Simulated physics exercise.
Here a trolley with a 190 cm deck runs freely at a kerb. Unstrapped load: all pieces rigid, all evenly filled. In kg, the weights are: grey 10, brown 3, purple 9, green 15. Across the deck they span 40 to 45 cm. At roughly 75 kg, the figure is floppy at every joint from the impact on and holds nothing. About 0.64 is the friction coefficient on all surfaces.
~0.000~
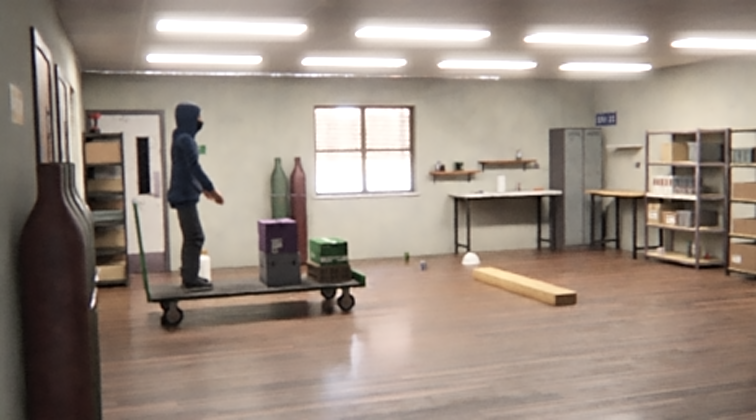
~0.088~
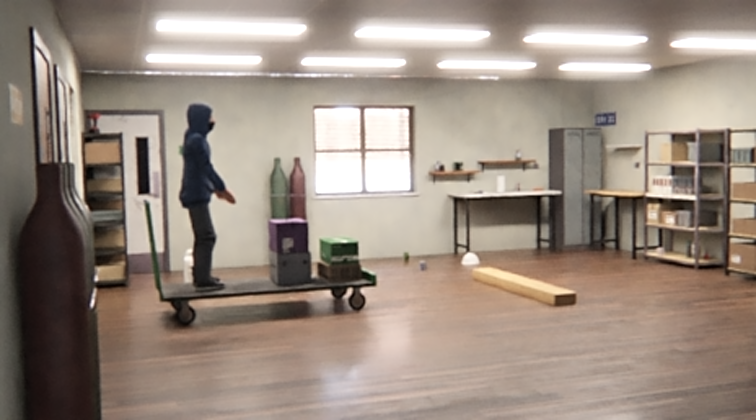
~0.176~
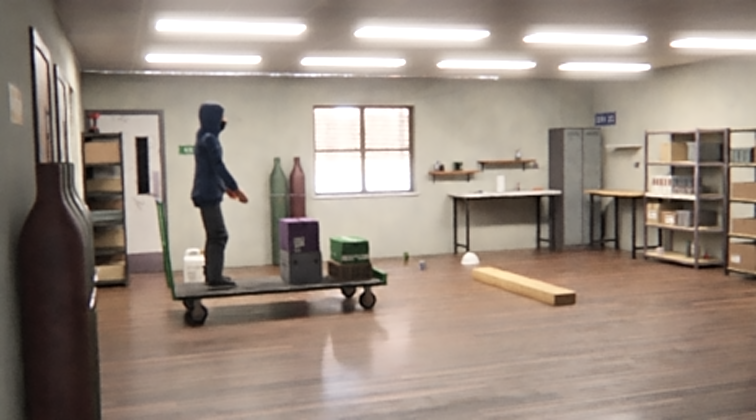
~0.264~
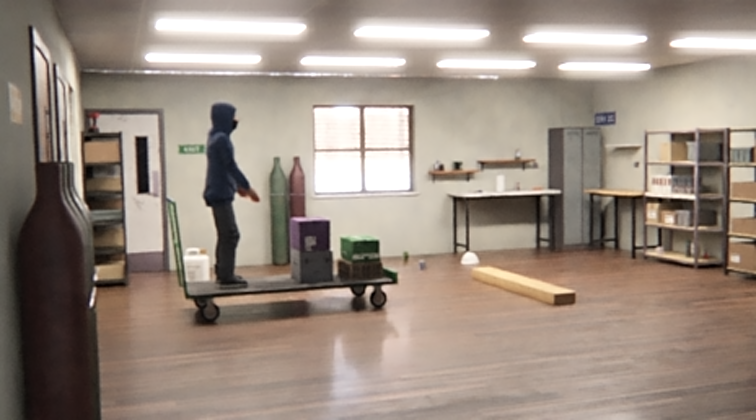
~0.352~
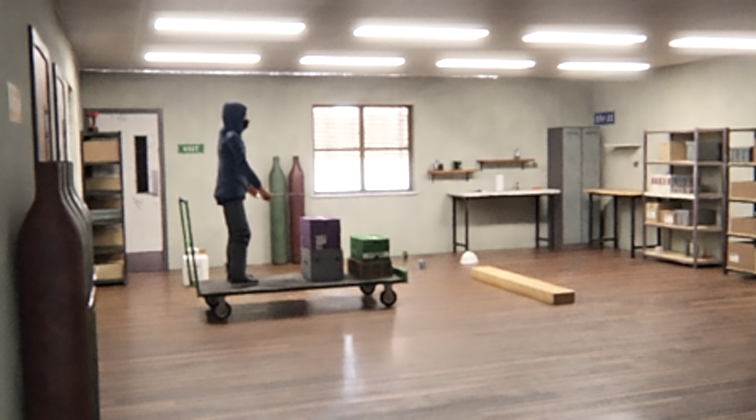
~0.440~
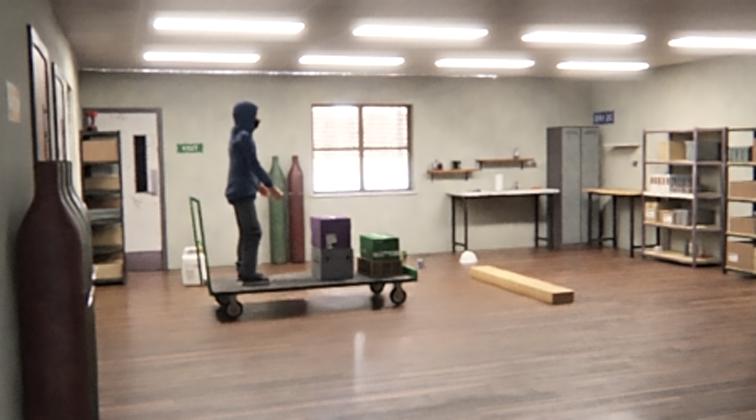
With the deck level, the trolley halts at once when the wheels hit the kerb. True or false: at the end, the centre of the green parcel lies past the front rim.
False.
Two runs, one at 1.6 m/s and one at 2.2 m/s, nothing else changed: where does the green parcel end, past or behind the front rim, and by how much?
It would rest 50 cm beyond the rim first and 70 cm beyond it next.
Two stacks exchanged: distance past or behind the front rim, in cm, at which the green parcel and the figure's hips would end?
Swapped: Green 60 cm behind; hips 130 cm behind.
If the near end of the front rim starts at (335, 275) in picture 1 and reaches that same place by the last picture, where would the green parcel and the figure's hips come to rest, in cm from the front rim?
The green one would stop 50 cm past the front rim, and the hips 80 cm behind it.
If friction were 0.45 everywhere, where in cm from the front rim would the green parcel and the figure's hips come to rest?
You'd find the green piece 10 behind and the hips 130 behind as well.
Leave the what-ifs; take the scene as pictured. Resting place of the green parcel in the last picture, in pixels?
End point: About (504, 239) px.
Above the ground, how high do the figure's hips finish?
They end up some 60 cm off the ground.
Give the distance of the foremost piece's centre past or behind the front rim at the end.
Roughly 10 cm behind the front rim.
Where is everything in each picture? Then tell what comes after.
The first picture shows green parcel (329, 251), purple parcel (277, 236), rim corner (365, 283); 180 cm short of the stop.
The second picture shows green parcel (339, 251), purple parcel (288, 235), rim corner (375, 283); 169 cm short of the stop.
The third picture shows green parcel (349, 250), purple parcel (299, 235), rim corner (386, 282); 158 cm short of the stop.
The fourth picture shows green parcel (360, 249), purple parcel (310, 234), rim corner (396, 280); 147 cm short of the stop.
The fifth picture shows green parcel (370, 248), purple parcel (320, 233), rim corner (407, 279); 136 cm short of the stop.
The sixth picture shows green parcel (379, 247), purple parcel (330, 231), rim corner (416, 278); 125 cm short of the stop. Speed about 1.2 m/s.
After 1.45 s the deck stops.
After 1.70 s the green parcel is 12 cm behind the rim, tilted 0°, near (504, 239) in the last picture's view.
After 2.00 s the green parcel is 12 cm behind the rim, tilted 0°, near (504, 239) in the last picture's view.
After 2.45 s the green parcel is 12 cm behind the rim, tilted 0°, near (504, 239) in the last picture's view.
Final state at 2.7 s, nothing is past the rim; behind it, grey toolbox, brown crate, purple parcel, green parcel and the figure's hips.
